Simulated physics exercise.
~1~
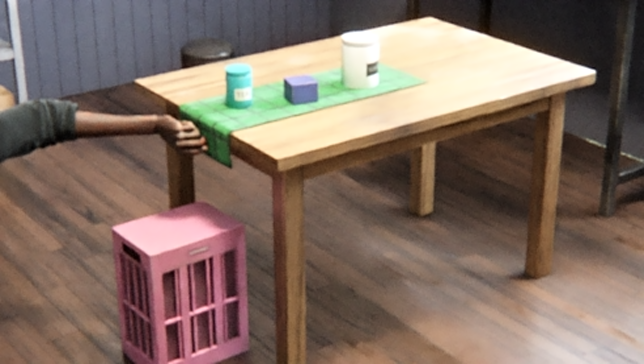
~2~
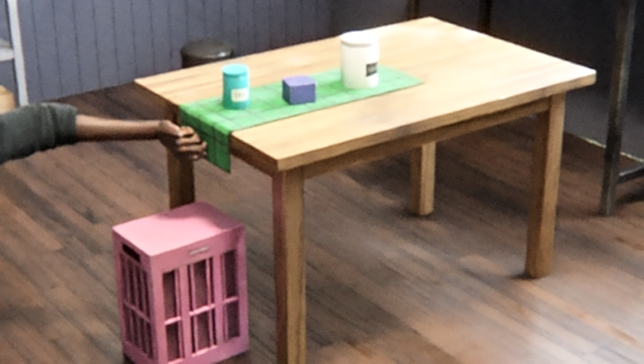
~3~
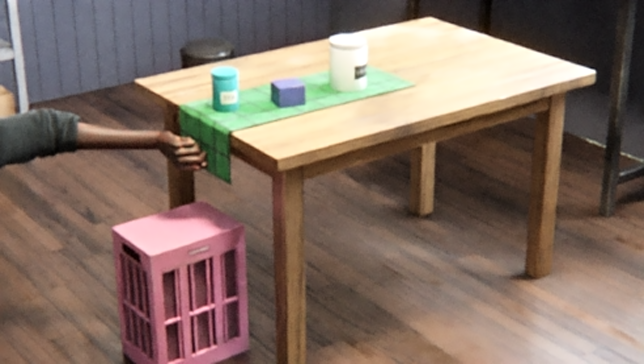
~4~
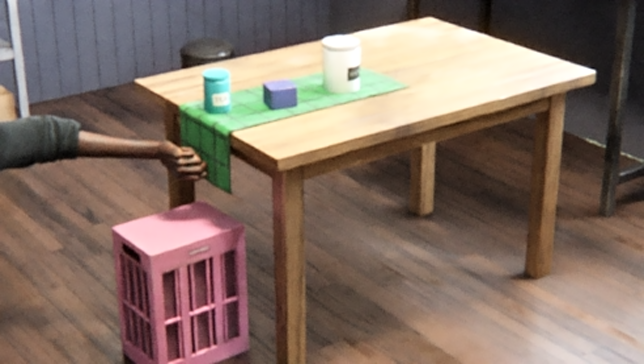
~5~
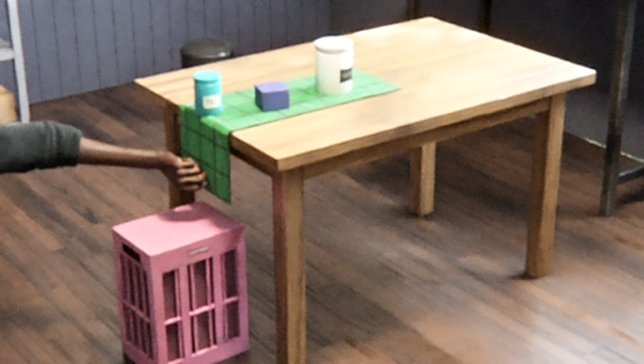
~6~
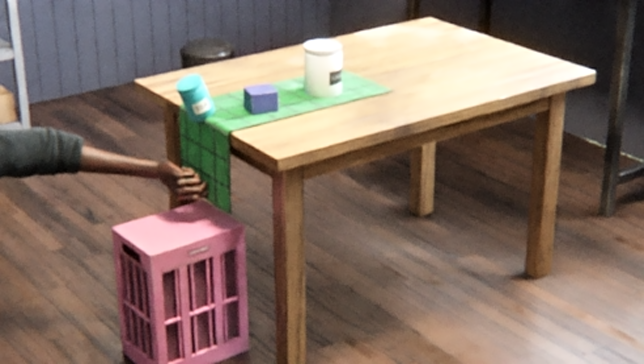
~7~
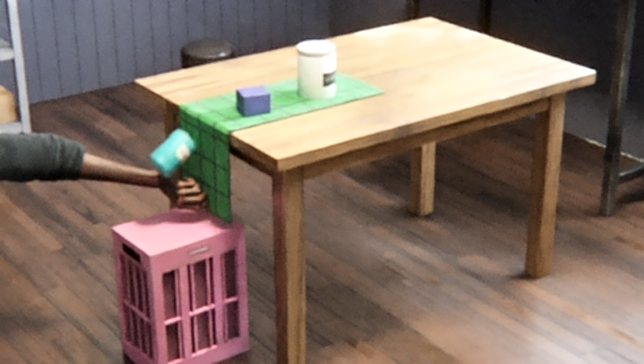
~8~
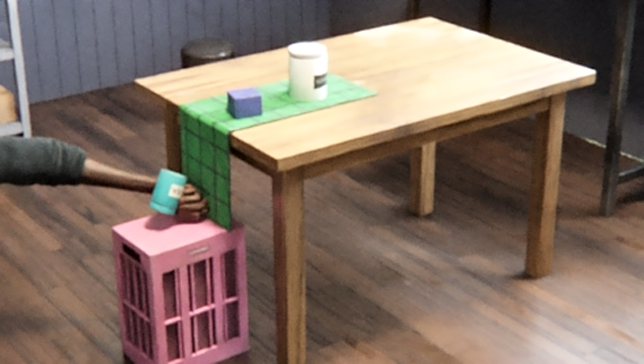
At first, a turquoise jar, a blue block and a white canister stand on a green tablecloth laid over a wooden table, while a hand at the left holds the cloth's hanging end above a pink crate. The hand draws the cloth gradually downward, and all three objects ride left with it. The jar reaches the table's edge, leans over and drops off beside the hand. The cloth slides a little farther until its hem is down at the crate. At the end, the jar is tilted by the hand just above the crate, while the block and the upright canister remain on the table.
